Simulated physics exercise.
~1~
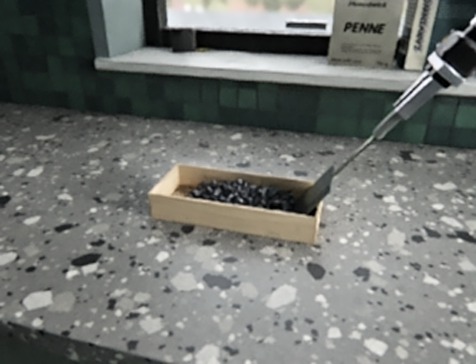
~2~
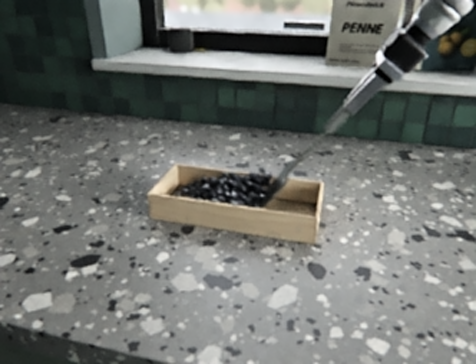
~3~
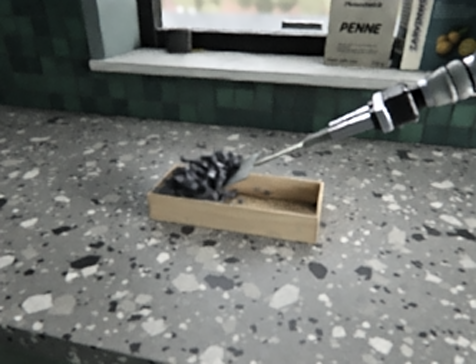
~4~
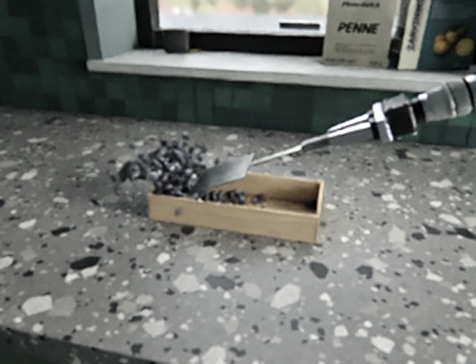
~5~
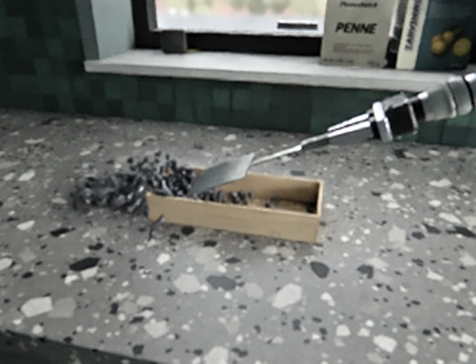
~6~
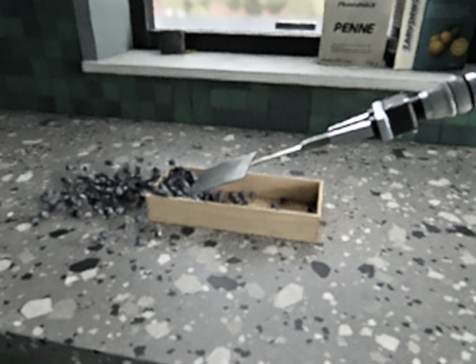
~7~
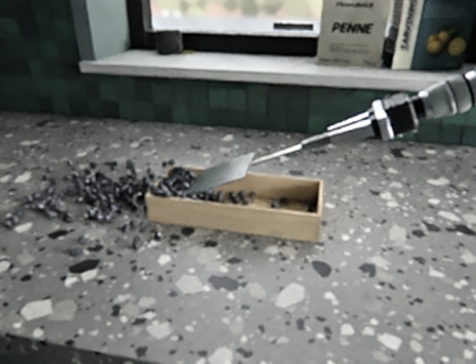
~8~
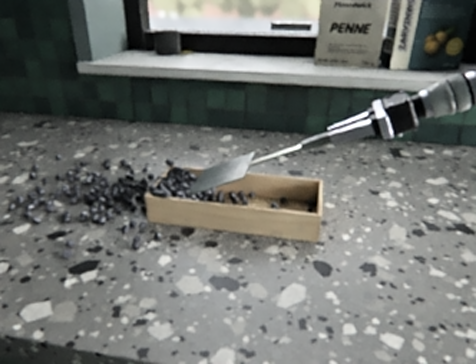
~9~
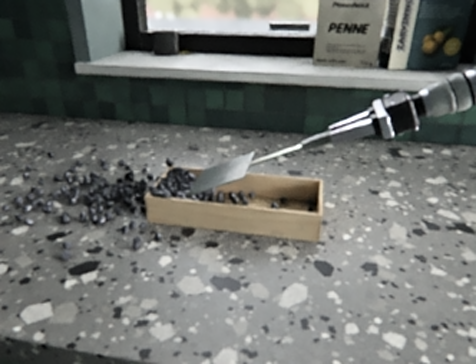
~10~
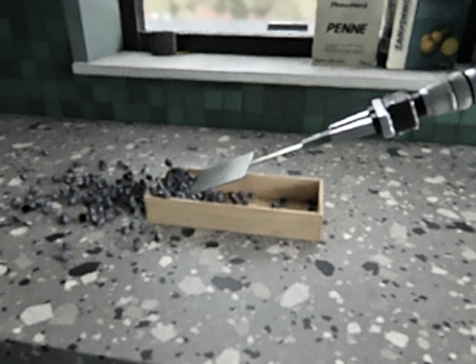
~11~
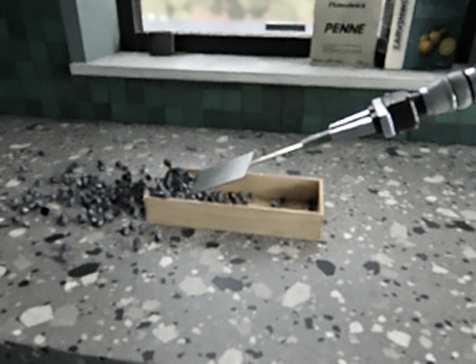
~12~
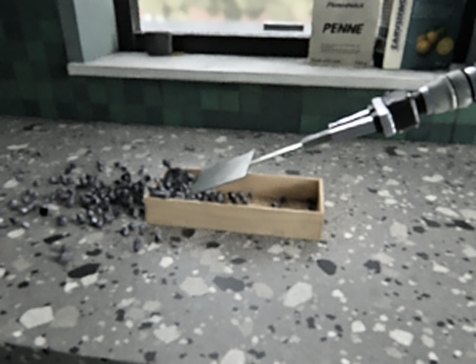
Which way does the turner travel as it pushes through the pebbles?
It moves to the left, pushing the pebbles towards the left end of the tray.
A robotic arm reaches in from the right, holding a metal turner over a speckled grey counter, seen from the front and slightly above. A shallow pale wooden tray of small dark pebbles sits in the middle, with green tiles, a window and a box marked PENNE behind. The turner sweeps left through the tray, heaping the pebbles at the left end, then lifts and flattens as it stops. The heap spills over the left end and spreads across the counter. Finally, many pebbles lie scattered left of the tray, while others remain inside beneath the still blade.
